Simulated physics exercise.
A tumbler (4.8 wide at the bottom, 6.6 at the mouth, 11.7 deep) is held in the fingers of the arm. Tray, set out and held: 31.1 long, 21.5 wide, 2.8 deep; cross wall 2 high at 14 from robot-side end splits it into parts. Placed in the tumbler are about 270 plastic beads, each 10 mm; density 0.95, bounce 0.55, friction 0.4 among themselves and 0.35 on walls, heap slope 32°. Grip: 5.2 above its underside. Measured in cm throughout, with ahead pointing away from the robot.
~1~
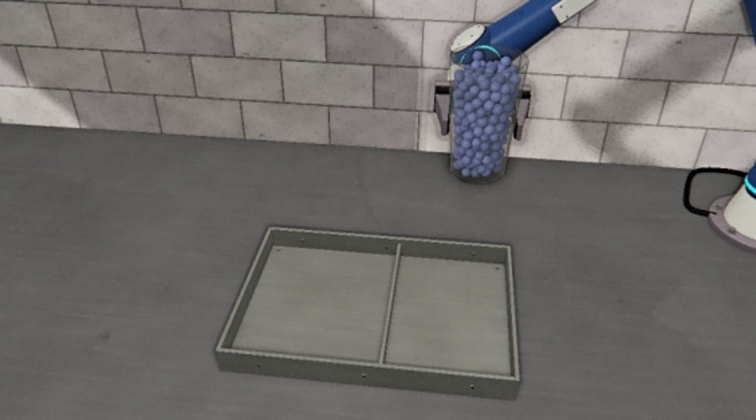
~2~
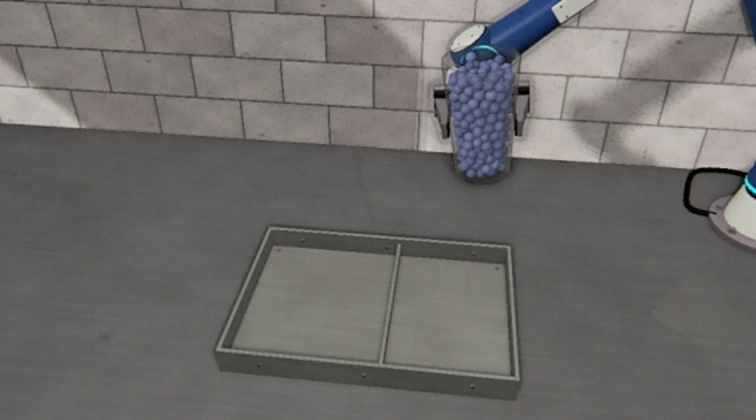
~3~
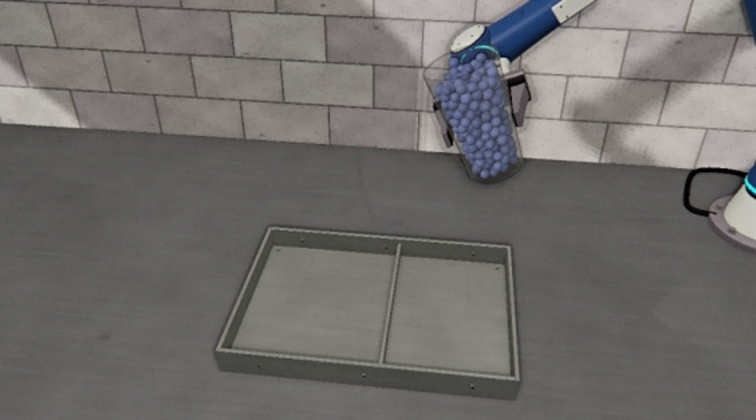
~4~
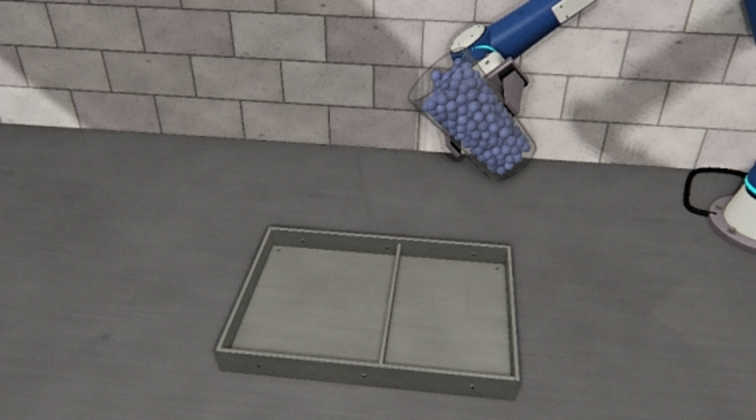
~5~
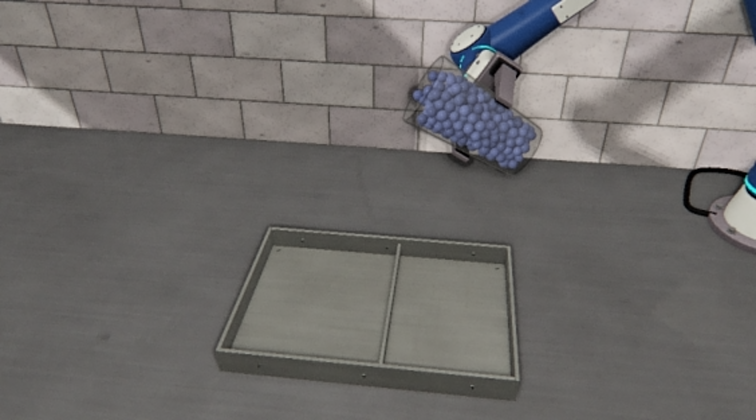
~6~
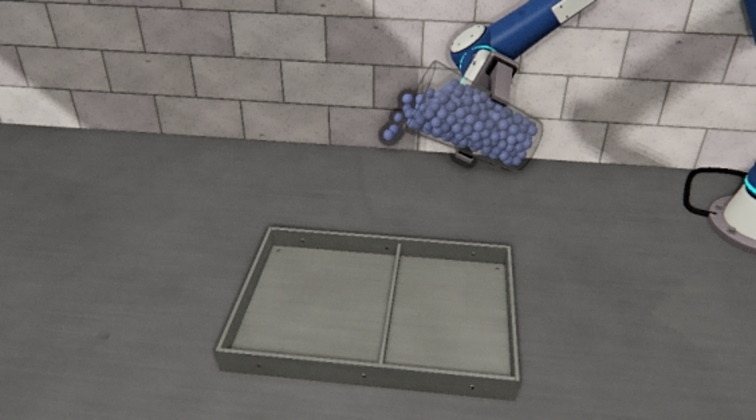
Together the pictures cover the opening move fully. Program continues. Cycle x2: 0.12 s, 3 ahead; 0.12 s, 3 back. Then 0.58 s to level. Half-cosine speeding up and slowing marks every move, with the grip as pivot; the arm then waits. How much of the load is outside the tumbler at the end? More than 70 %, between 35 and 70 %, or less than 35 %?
Less than 35 %.
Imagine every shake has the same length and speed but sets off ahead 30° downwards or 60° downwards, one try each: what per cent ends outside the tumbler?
Roughly 15 per cent, then 5 per cent.
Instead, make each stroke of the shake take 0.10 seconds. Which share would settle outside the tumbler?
It would be some 35 %.
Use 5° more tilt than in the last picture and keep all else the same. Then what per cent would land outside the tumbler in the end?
It would come to roughly 35 per cent.
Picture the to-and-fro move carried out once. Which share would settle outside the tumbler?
Approx. 15 per cent.
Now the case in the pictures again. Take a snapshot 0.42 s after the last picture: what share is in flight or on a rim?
5 %.
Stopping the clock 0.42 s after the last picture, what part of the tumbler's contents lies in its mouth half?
About 55 per cent.
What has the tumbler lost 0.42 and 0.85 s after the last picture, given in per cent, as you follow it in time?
Around 20 % and around 25 %.
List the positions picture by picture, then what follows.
The first frame shows tumbler middle at (482, 119), level; upper third of the load around (485, 84), from x 460 to 515, top at y 55; 269 in the tumbler.
The second frame shows tumbler middle at (482, 119), tilted 6° forward; upper third of the load around (483, 84), from x 455 to 510, top at y 55.
The third frame shows tumbler middle at (480, 119), tilted 23° forward; upper third of the load around (474, 86), from x 440 to 515, top at y 60.
The fourth frame shows tumbler middle at (478, 120), tilted 43° forward; upper third of the load around (461, 93), from x 430 to 525, top at y 65.
The fifth frame shows tumbler middle at (476, 121), tilted 60° forward; upper third of the load around (456, 98), from x 420 to 530, top at y 75.
The sixth frame shows tumbler middle at (476, 122), tilted 66° forward; upper third of the load around (459, 105), from x 390 to 530, top at y 85; 267 in the tumbler, 2 in flight or on a rim.
Then, 0.42 s after the last picture, tilted 66° forward, highest piece 29 above the table; 220 in the tumbler, 30 in the far-side part, 5 in the robot-side part, 14 in flight or on a rim.
Then, 0.85 s after the last picture, tilted 19° forward, highest piece 31 above the table; 202 in the tumbler, 50 in the far-side part, 12 in the robot-side part, 4 on the table or floor, 1 in flight or on a rim.
Then, 1.26 s after the last picture, level, highest piece 32 above the table; 202 in the tumbler, 51 in the far-side part, 12 in the robot-side part, 4 on the table or floor.
Then, 2.31 s after the last picture, level, highest piece 32 above the table; 202 in the tumbler, 51 in the far-side part, 12 in the robot-side part, 4 on the table or floor.
Final count, 202 in the tumbler, 51 in the far-side part, 12 in the robot-side part, 4 on the table or floor. That is 25 % outside the tumbler.
